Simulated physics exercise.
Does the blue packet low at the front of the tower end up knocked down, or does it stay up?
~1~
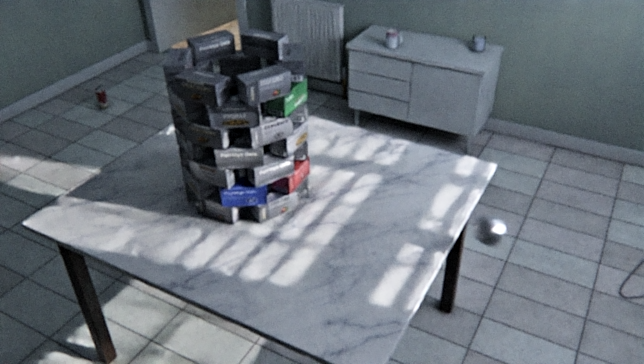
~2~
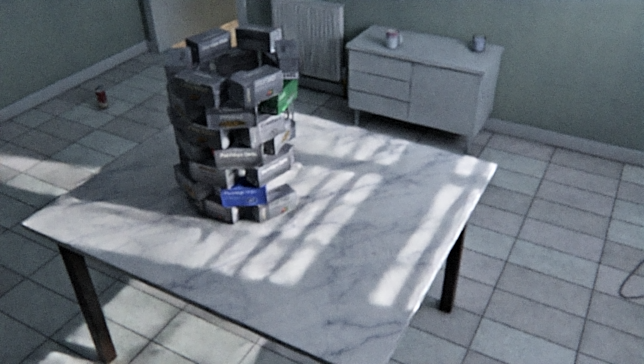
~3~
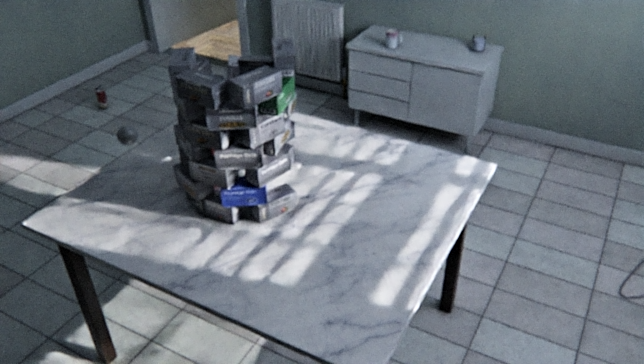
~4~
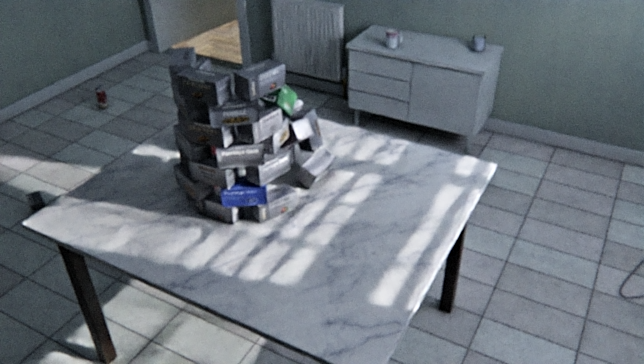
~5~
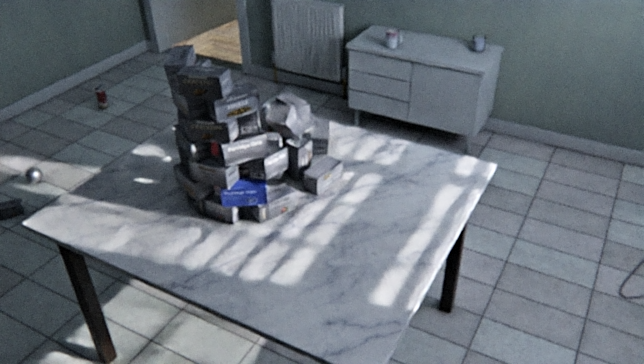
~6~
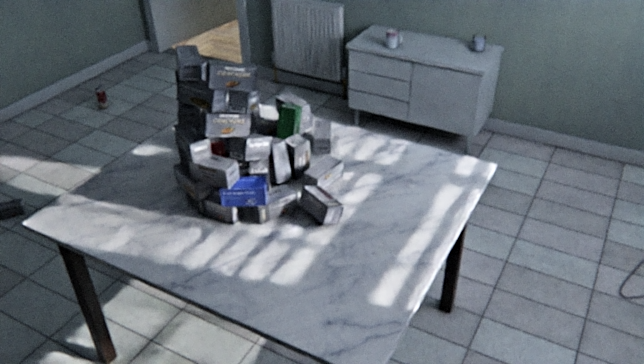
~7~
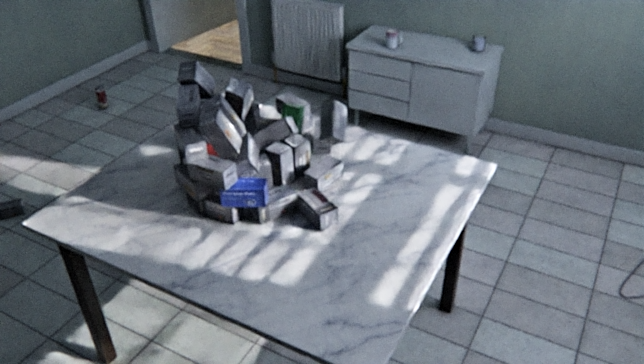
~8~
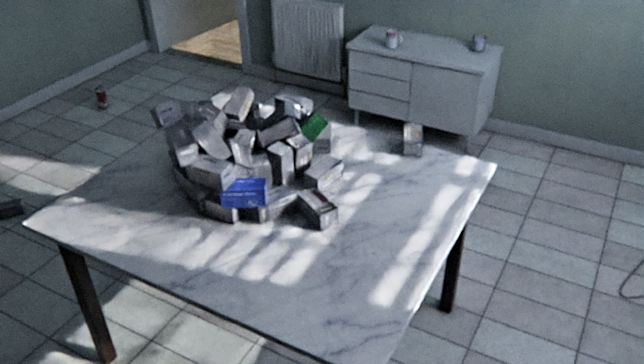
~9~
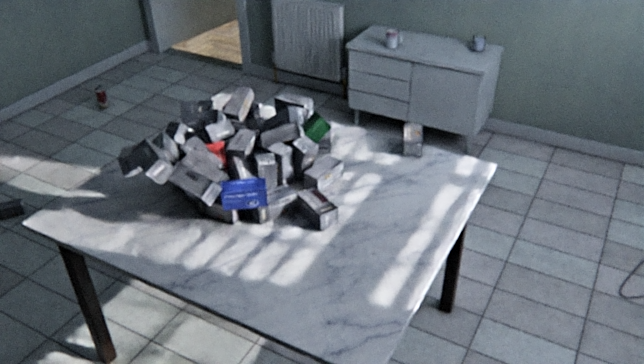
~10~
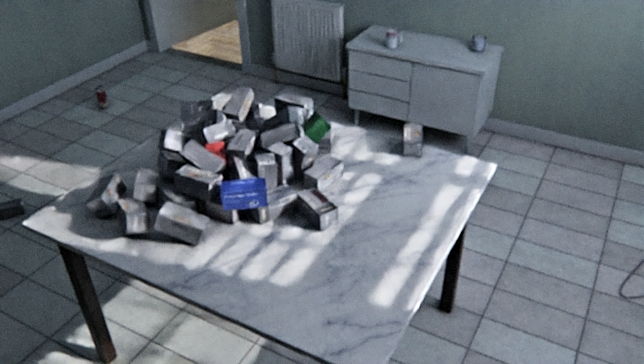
It stays up. The blue packet is still standing in its place at the front of the heap after the tower around it has collapsed.
